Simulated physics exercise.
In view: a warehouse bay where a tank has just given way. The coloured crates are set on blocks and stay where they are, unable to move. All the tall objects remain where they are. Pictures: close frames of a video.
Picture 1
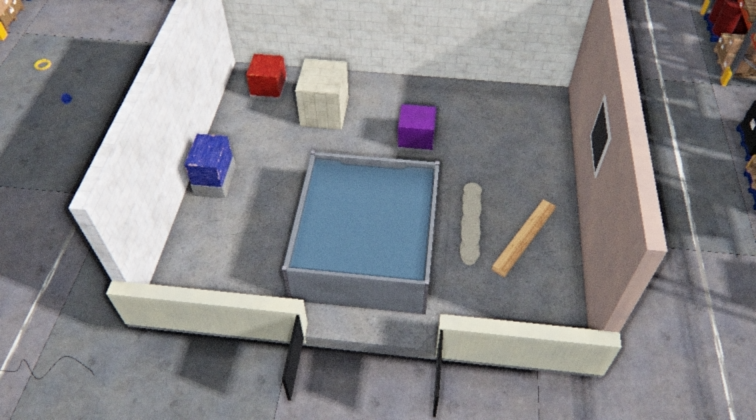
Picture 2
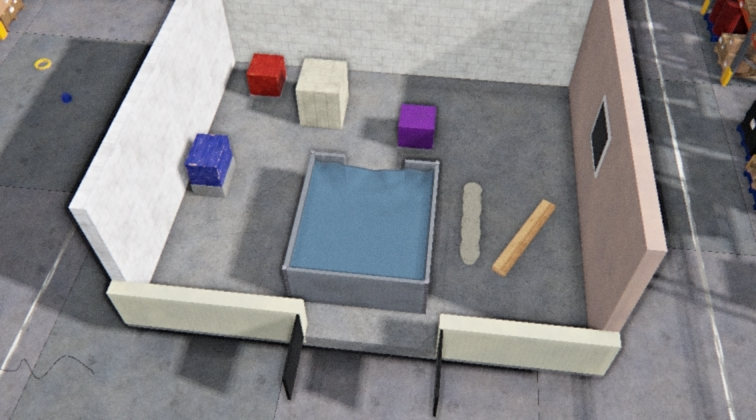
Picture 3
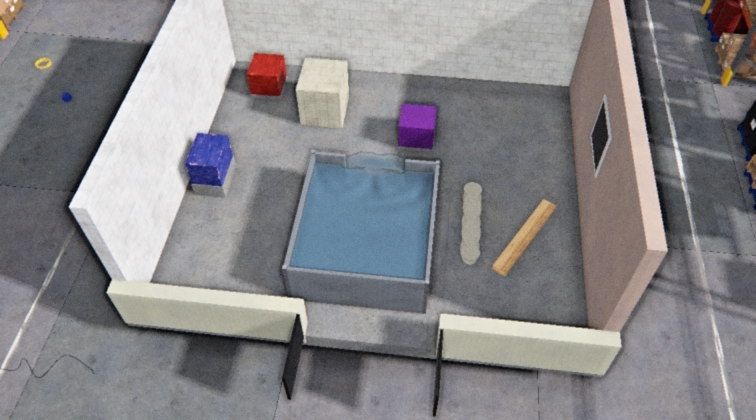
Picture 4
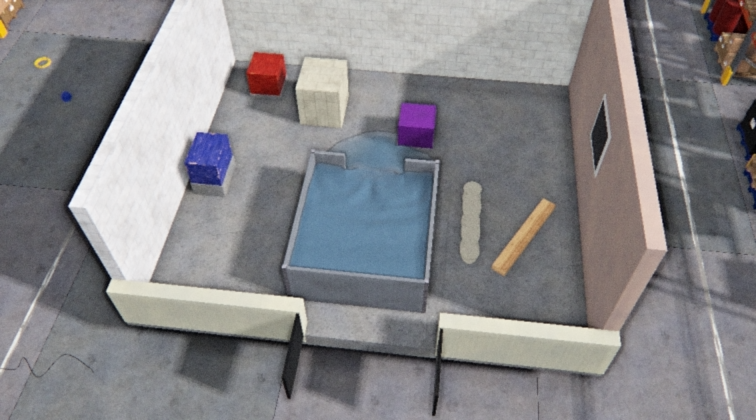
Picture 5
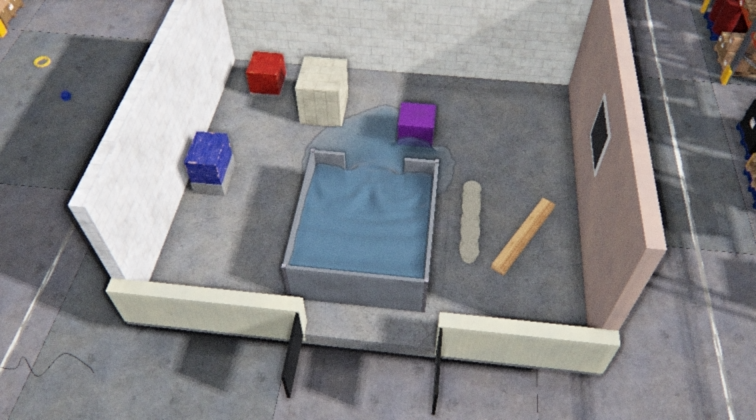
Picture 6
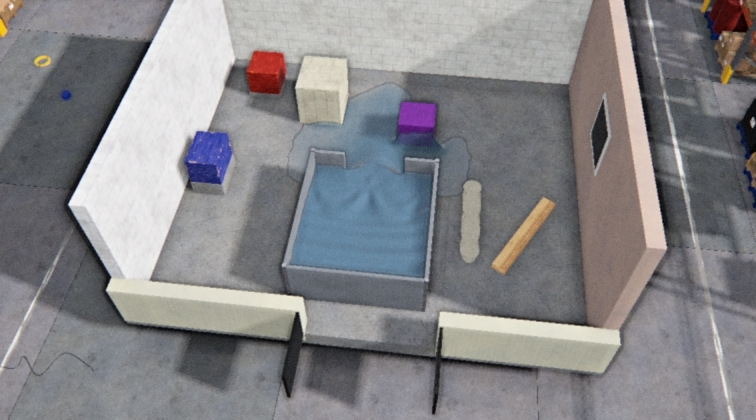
In a warehouse bay, a gap opened on the far side of an open tank, and blue water poured out, spreading across the floor around the purple box while the other objects stayed still.
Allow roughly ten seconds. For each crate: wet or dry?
Outcome: Red crate: Touched. Purple crate: Touched. Blue crate: Untouched.
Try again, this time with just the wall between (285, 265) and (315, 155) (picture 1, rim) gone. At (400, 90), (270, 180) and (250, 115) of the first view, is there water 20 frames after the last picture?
In the order given, the spots are swamped, swamped and swamped.
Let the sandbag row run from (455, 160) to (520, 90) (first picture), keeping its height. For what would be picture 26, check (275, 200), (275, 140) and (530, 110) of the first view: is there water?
Spot by spot: Spared; soaked; soaked.
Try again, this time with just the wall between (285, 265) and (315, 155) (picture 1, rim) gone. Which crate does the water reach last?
That would be the crate marked purple.
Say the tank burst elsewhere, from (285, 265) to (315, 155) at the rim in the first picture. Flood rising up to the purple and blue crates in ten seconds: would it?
The purple crate is flooded and the blue crate is flooded.
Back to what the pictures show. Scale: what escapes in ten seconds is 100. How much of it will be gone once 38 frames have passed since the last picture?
Around 5 % of the total, roughly.
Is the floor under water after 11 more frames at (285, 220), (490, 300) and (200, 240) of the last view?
First spared, second spared, third spared.
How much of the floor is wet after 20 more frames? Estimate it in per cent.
Estimated share: Around 70 %.
A moment on, water covers 30 % of the floor; the red crate not reached, the purple crate water round its plinth, the blue crate not reached.
Next, water covers 50 % of the floor; the red crate water round its plinth, the purple crate water round its plinth, the blue crate water round its plinth.
Then, water covers 70 % of the floor; the red crate water round its plinth, the purple crate water round its plinth, the blue crate water round its plinth.
Later, water covers 95 % of the floor; the red crate water round its plinth, the purple crate water round its plinth, the blue crate water round its plinth.
In the end, water covers 95 % of the floor; the red crate was topped, the purple crate was topped, the blue crate stayed above the water.
